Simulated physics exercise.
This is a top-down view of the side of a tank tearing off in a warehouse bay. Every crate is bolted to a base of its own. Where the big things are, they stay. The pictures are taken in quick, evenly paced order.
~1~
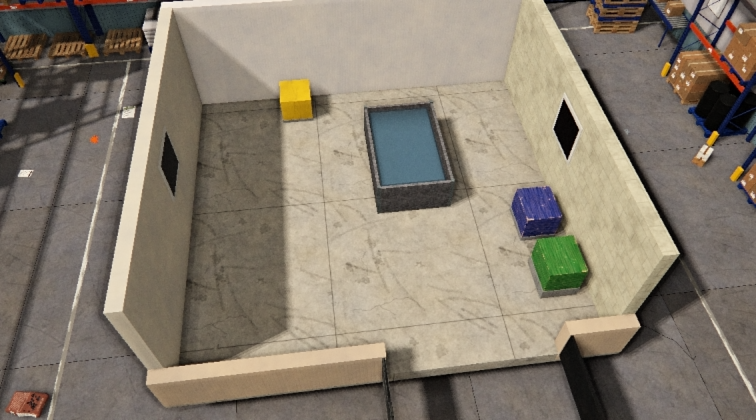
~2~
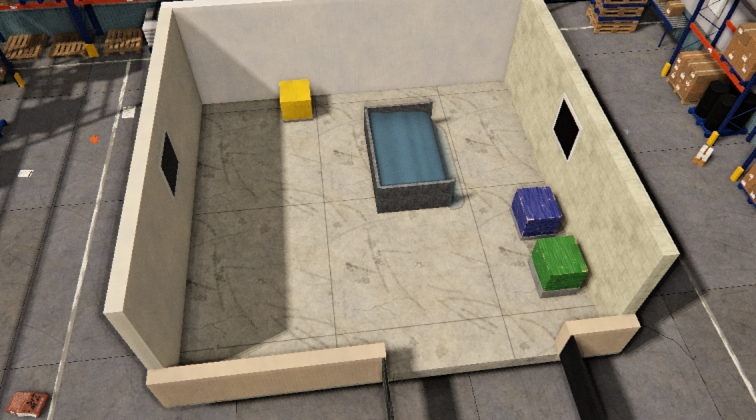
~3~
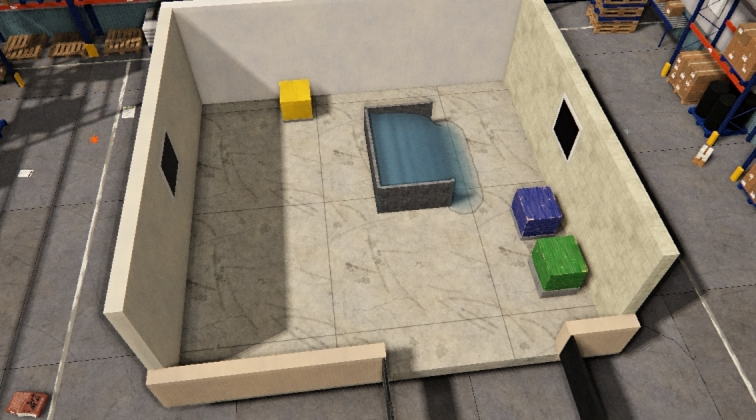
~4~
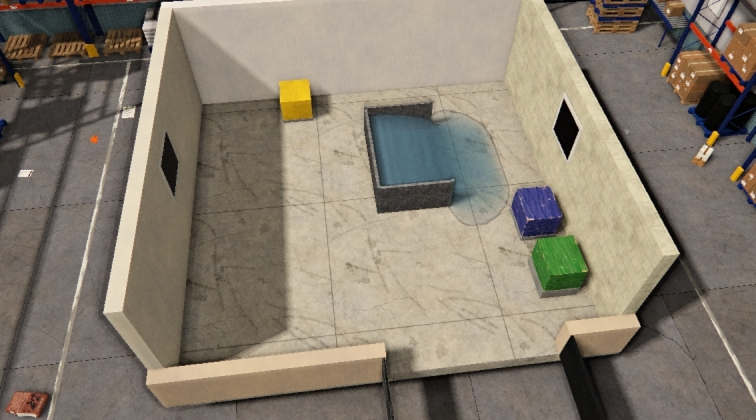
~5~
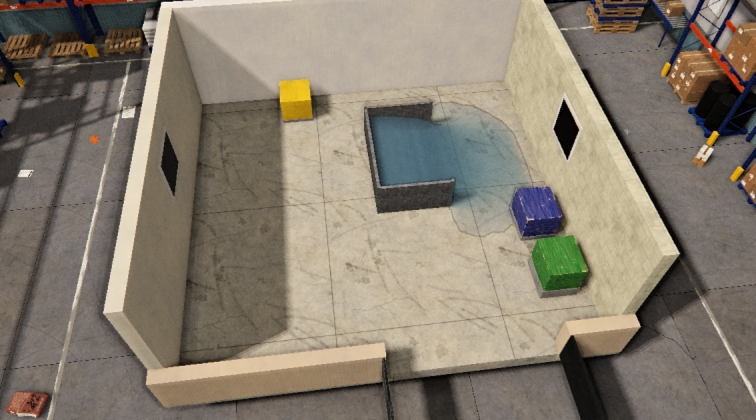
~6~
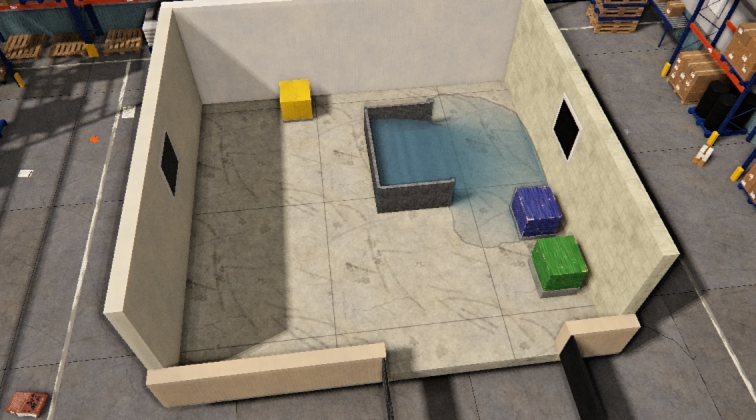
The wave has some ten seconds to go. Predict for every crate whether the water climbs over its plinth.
In order: Looks like the yellow crate is within reach of the water; looks like the blue crate is within reach of the water; looks like the green crate is out of reach of the water.
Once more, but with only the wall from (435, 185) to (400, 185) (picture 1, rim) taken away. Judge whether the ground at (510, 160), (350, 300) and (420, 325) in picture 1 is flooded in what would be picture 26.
Point one: Not reached. Point two: Reached. Point three: Reached.
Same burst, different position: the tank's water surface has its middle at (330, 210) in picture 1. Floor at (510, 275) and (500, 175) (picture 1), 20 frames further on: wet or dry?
In that order: Awash, under water.
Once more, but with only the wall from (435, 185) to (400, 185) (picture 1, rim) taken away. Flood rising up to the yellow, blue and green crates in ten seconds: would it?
My guess is yellow remains untouched, blue remains untouched, and green remains untouched.
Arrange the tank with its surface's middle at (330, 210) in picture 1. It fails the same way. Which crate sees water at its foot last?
The yellow one.
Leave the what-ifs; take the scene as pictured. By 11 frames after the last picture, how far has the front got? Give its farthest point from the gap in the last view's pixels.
Somewhere near (606, 334).
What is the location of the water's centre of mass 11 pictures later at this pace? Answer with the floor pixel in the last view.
Roughly (486, 161).
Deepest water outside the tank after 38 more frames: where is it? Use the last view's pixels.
Roughly (317, 103).
A moment on, water covers 20 % of the floor; the yellow crate not reached, the blue crate water round its plinth, the green crate water round its plinth.
Next, water covers 25 % of the floor; the yellow crate not reached, the blue crate water round its plinth, the green crate water round its plinth.
Then, water covers 45 % of the floor; the yellow crate water round its plinth, the blue crate water round its plinth, the green crate water round its plinth.
Later, water covers 70 % of the floor; the yellow crate water round its plinth, the blue crate water round its plinth, the green crate water round its plinth.
In the end, water covers 95 % of the floor; the yellow crate was topped, the blue crate was topped, the green crate stayed above the water.
